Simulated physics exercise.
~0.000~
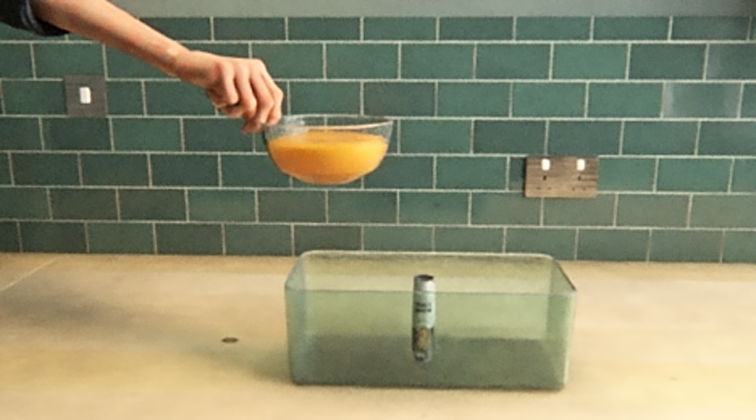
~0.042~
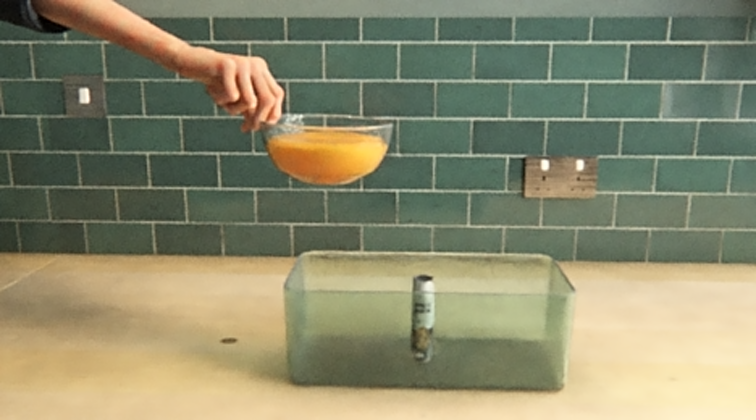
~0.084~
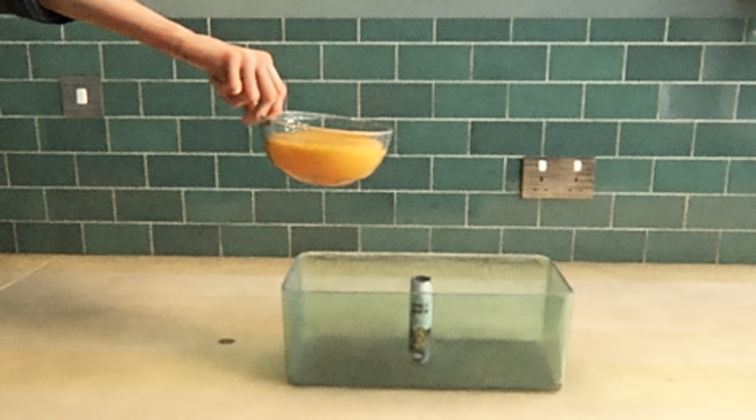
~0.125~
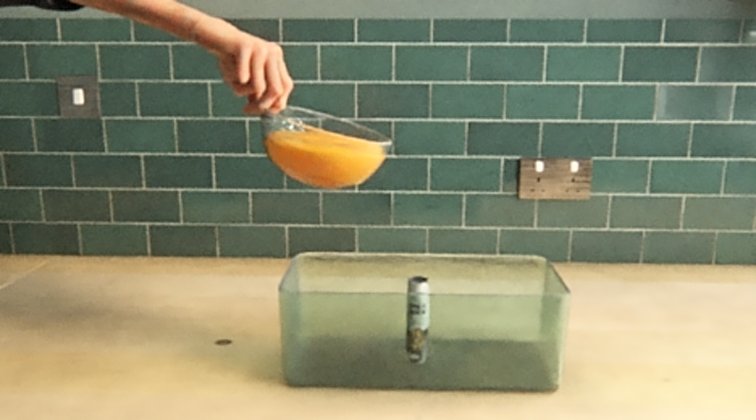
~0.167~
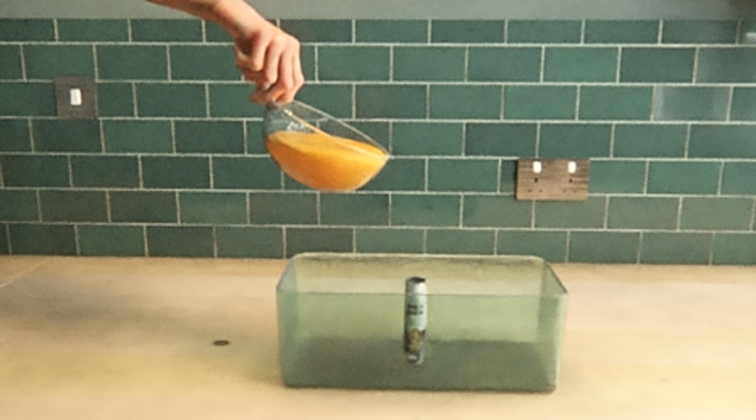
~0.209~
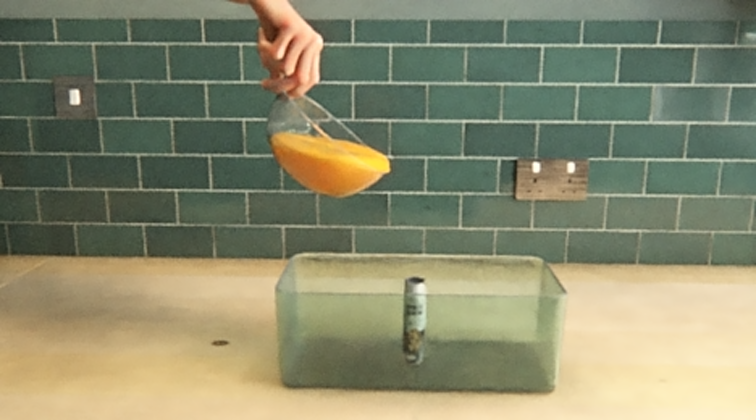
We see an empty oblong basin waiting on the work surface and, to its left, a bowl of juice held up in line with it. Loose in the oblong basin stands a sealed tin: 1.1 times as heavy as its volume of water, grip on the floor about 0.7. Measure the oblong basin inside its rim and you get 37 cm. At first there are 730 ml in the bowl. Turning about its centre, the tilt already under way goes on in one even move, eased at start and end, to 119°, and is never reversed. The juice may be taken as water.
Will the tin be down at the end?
It gets tipped over.
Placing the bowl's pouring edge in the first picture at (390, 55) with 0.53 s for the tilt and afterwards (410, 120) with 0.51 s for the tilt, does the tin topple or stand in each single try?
Try 1: Still standing; try 2: Still standing.
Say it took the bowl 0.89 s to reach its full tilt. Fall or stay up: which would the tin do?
The tin stays up.
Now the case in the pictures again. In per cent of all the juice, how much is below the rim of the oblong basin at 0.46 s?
56 %, more or less.
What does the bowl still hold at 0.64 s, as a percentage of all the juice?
Around 0 percent of it.
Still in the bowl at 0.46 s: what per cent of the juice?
Some 2 % of it is still there.
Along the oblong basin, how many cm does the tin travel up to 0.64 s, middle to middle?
About 2 cm.
After 0.46 s the tilt is 113° and 2 per cent is still to pour; the tin stands where it began.
After 0.64 s the tilt is 119° and 0 per cent is still to pour; the tin leans 7°.
After 0.82 s the tilt is 119° and 0 per cent is still to pour; the tin leans 38°.
After 1.03 s the tilt is 119° and 0 per cent is still to pour; the tin lies on its side.
In the end the tin lies on its side.
